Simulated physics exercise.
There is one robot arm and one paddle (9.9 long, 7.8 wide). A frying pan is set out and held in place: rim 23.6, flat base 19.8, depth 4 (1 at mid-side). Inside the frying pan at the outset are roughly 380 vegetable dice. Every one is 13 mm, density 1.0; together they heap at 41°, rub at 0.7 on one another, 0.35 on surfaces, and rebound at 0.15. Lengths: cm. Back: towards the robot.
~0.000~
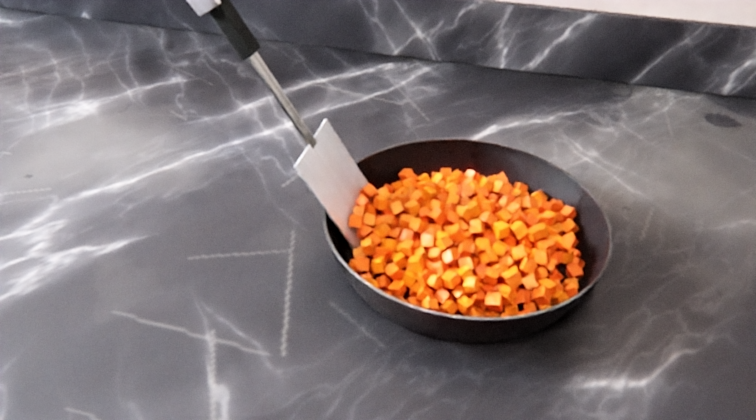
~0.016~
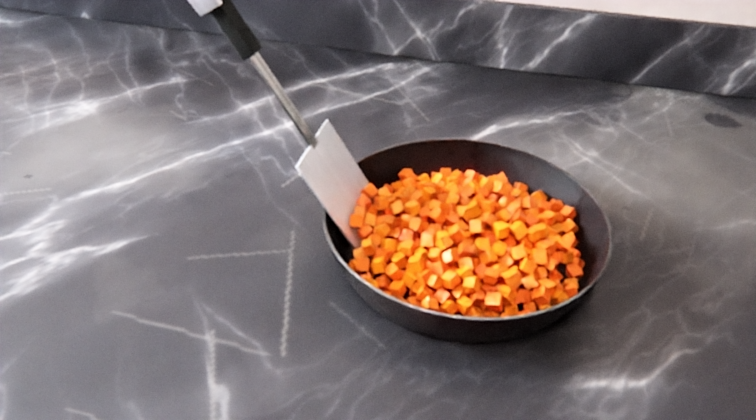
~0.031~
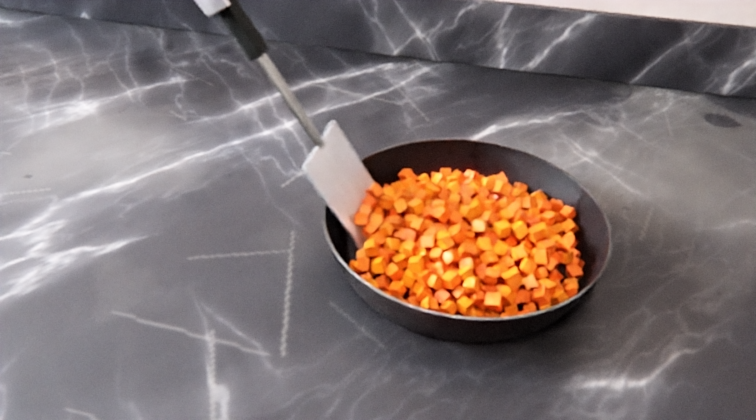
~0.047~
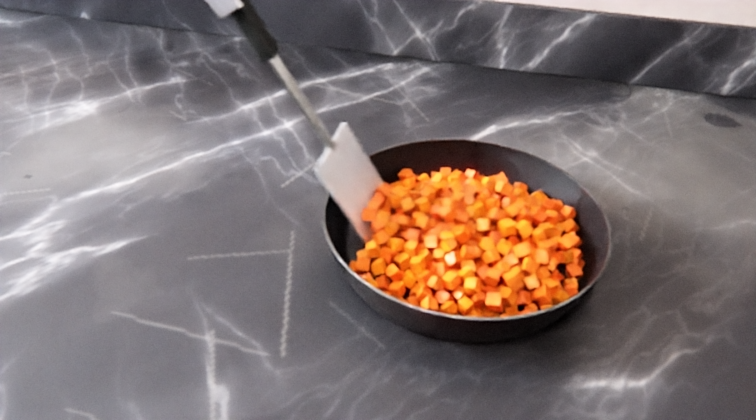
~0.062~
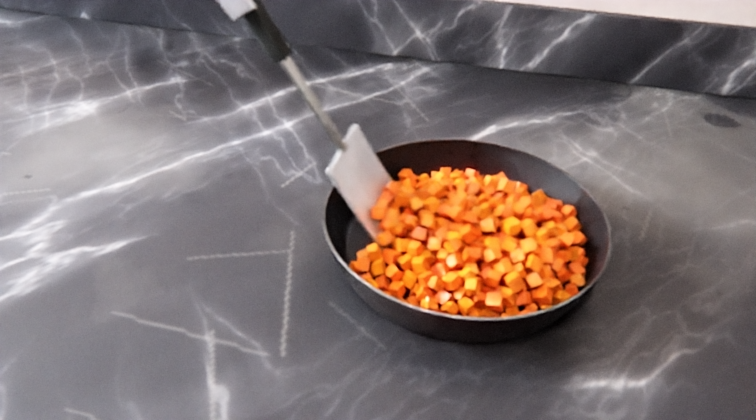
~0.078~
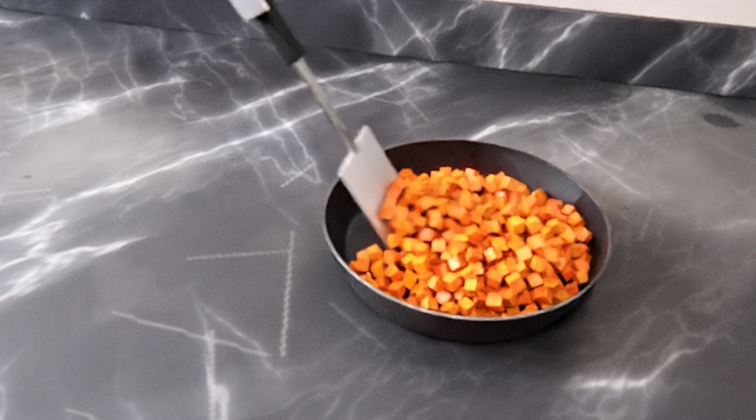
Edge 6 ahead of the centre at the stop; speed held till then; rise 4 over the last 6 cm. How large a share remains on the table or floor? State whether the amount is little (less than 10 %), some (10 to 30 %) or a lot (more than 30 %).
The amount is some, 10 to 30 %.
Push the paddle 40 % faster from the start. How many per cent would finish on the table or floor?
Some 25 in a hundred.
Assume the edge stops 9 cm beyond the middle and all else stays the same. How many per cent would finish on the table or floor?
In that case about 35 percent ends on the table or floor.
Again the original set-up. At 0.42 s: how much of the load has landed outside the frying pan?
It is near 15 percent.
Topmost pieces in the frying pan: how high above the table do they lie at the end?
About 5.5 cm above the table.
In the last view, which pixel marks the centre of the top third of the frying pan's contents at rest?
Around (555, 250).
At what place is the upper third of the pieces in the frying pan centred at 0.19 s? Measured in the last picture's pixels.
Roughly pixel (514, 215).
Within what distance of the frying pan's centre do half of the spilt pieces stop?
It's around 18 cm.
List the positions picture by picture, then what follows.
The first picture shows paddle top edge at (311, 141), sloping 58°; upper third of the load around (466, 226), from x 355 to 575, top at y 175; 385 in the frying pan.
The second picture shows paddle top edge at (312, 142), sloping 58°; upper third of the load around (464, 226), from x 355 to 575, top at y 175.
The third picture shows paddle top edge at (319, 143), sloping 58°; upper third of the load around (466, 223), from x 355 to 575, top at y 175.
The fourth picture shows paddle top edge at (330, 145), sloping 58°; upper third of the load around (465, 222), from x 355 to 575, top at y 175.
The fifth picture shows paddle top edge at (342, 146), sloping 58°; upper third of the load around (468, 221), from x 355 to 580, top at y 175.
The sixth picture shows paddle top edge at (354, 148), sloping 58°; upper third of the load around (472, 219), from x 355 to 585, top at y 175; 385 in the frying pan.
After 0.13 s, sloping 58°, highest piece 7 above the table; 385 in the frying pan.
After 0.19 s, sloping 58°, highest piece 9 above the table; 384 in the frying pan, 1 on the blade or in flight.
After 0.42 s, sloping 58°, highest piece 6 above the table; 310 in the frying pan, 66 on the table or floor, 9 on the blade or in flight.
After 1.47 s, sloping 58°, highest piece 5 above the table; 307 in the frying pan, 78 on the table or floor.
At rest, 307 in the frying pan, 78 on the table or floor. That is 20 % on the table or floor.
